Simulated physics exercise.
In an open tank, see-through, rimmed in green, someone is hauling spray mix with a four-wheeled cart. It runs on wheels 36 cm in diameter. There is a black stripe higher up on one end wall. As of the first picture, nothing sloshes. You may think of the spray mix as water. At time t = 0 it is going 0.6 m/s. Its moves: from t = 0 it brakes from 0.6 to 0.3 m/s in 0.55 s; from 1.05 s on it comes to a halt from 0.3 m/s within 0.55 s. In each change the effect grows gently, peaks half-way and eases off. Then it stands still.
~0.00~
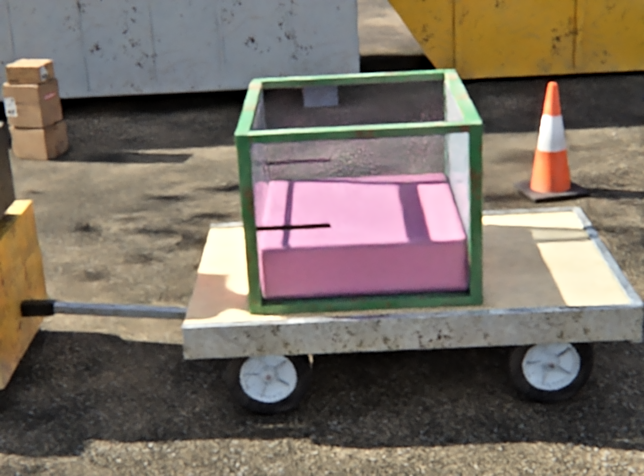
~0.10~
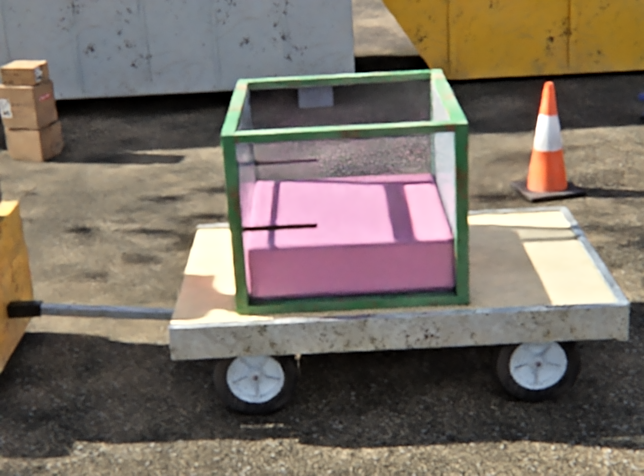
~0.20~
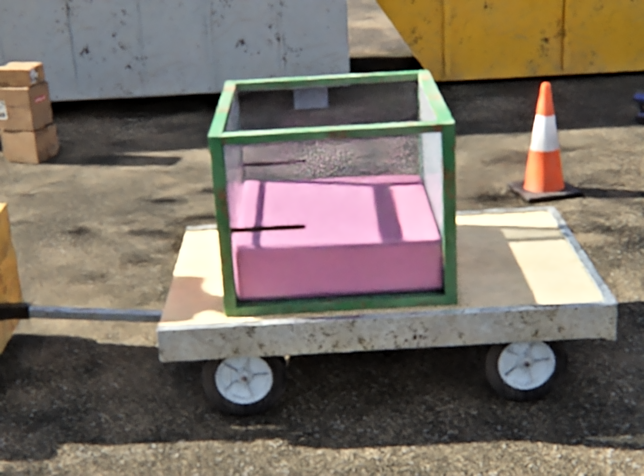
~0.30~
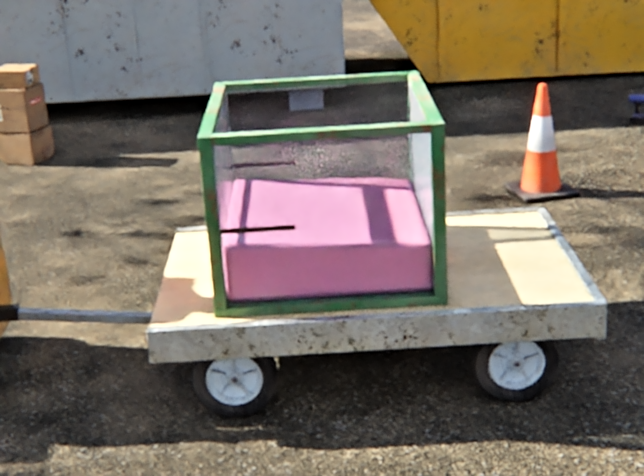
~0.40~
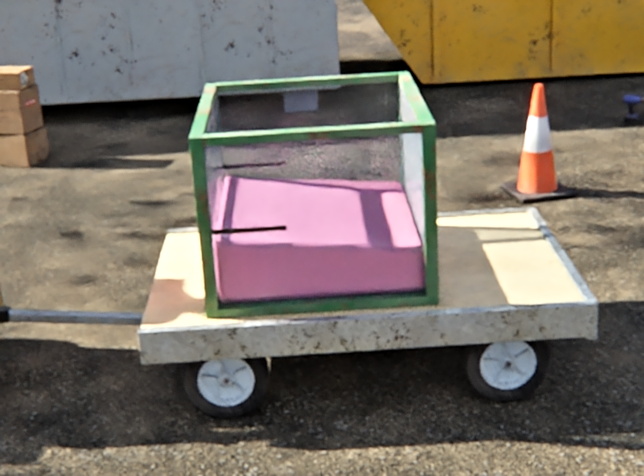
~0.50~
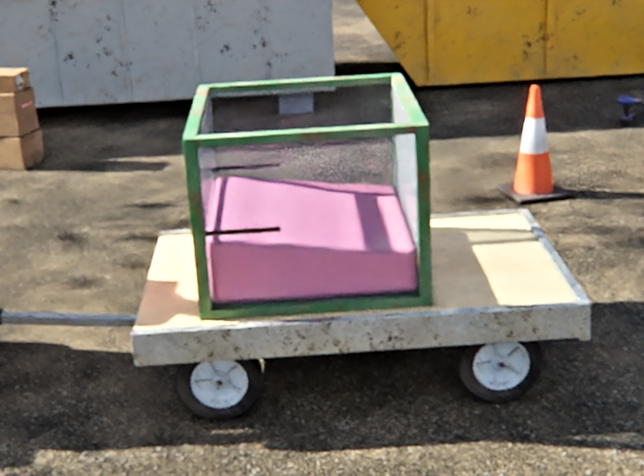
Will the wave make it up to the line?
Makes it.
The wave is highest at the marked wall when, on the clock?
Around 3.0 seconds.
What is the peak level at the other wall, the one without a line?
Max height: Roughly 35 centimetres.
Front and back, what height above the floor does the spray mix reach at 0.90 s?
Front reads 24 centimetres, back reads 24 centimetres.
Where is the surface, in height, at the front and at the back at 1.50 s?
Reading: About 28 cm in front, about 20 cm behind.
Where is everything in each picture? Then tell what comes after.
In the first picture, the spray mix reaches (277, 239) at the front end; it reaches (448, 231) at the back end; no slope yet; the front is on the left, levels are read along the near wall; the black line, on the front wall, is at (281, 228); a wheel hub at (553, 368).
In the second picture, the spray mix reaches (264, 240) at the front end; it reaches (435, 231) at the back end; no slope yet.
In the third picture, the spray mix reaches (252, 241) at the front end; it reaches (422, 231) at the back end; hardly any slope.
In the fourth picture, the spray mix reaches (241, 237) at the front end; it reaches (412, 237) at the back end; it is heaped 3° towards the front.
In the fifth picture, the spray mix reaches (404, 241) at the back end; it is heaped 7° towards the front.
In the sixth picture, the spray mix reaches (397, 242) at the back end; it is heaped 7° towards the front; a wheel hub at (503, 368).
Then, 0.90 s in, it stands 24 cm high behind and 24 cm in front; all of it is still inside.
Then, 1.50 s in, it stands 20 cm high behind and 28 cm in front; all of it is still inside.
Then, 2.10 s in, it stands 27 cm high behind and 21 cm in front; all of it is still inside.
Then, 4.59 s in, the waves are smaller; the highest at the front wall was 35 cm, at 2.95 s, against a line at 32 cm.
